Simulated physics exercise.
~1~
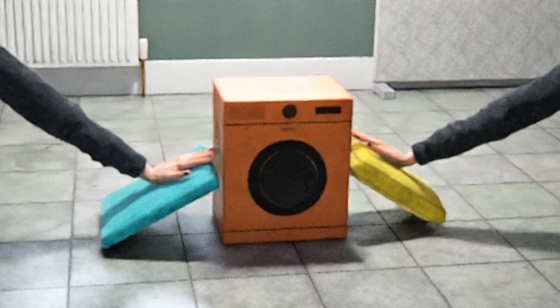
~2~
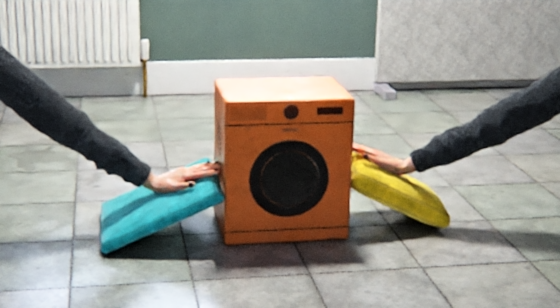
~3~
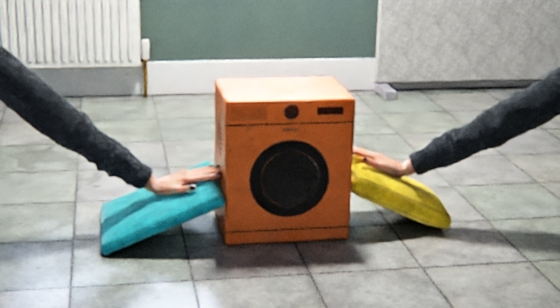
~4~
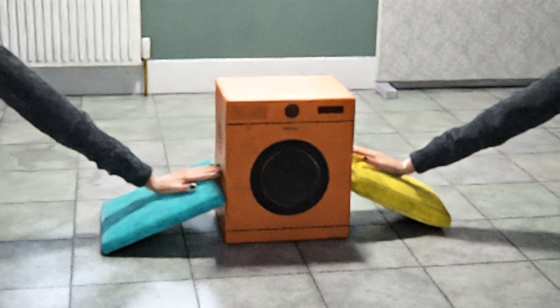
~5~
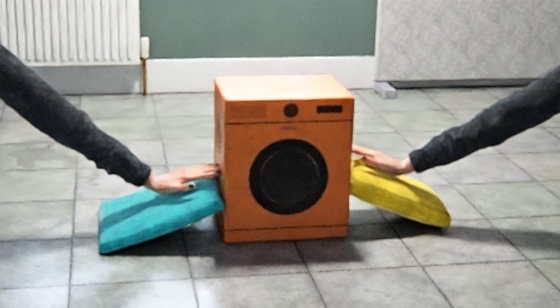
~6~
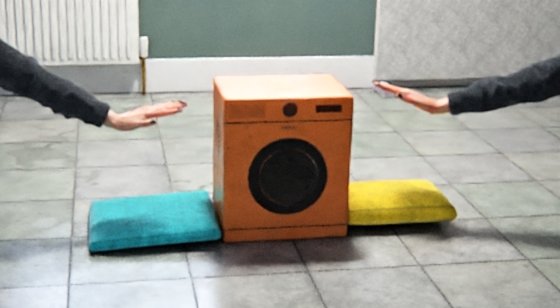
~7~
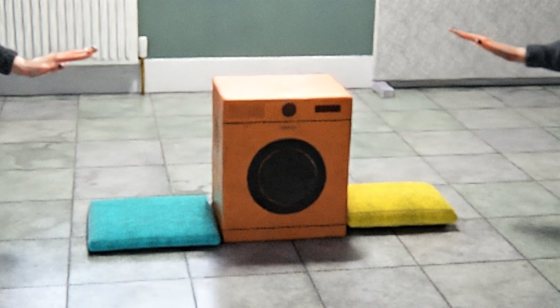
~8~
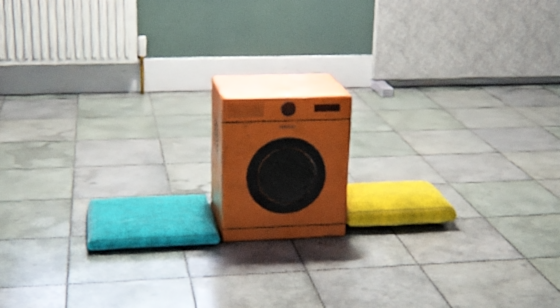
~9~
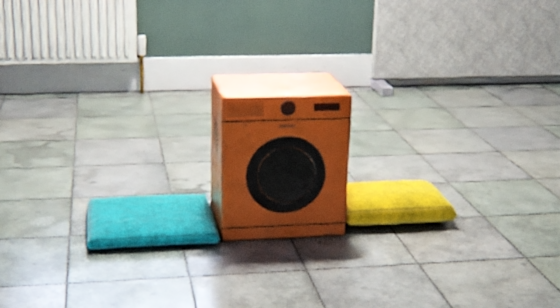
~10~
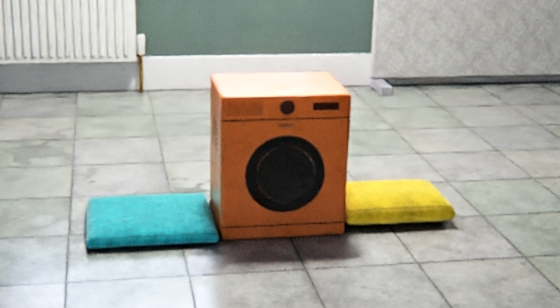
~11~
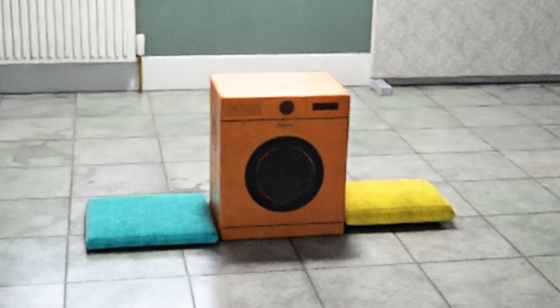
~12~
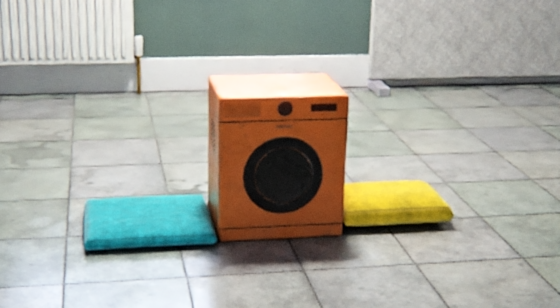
Turquoise pad and yellow cushion leaning against an orange machine, dropping flat on the tiled floor as two hands withdraw.
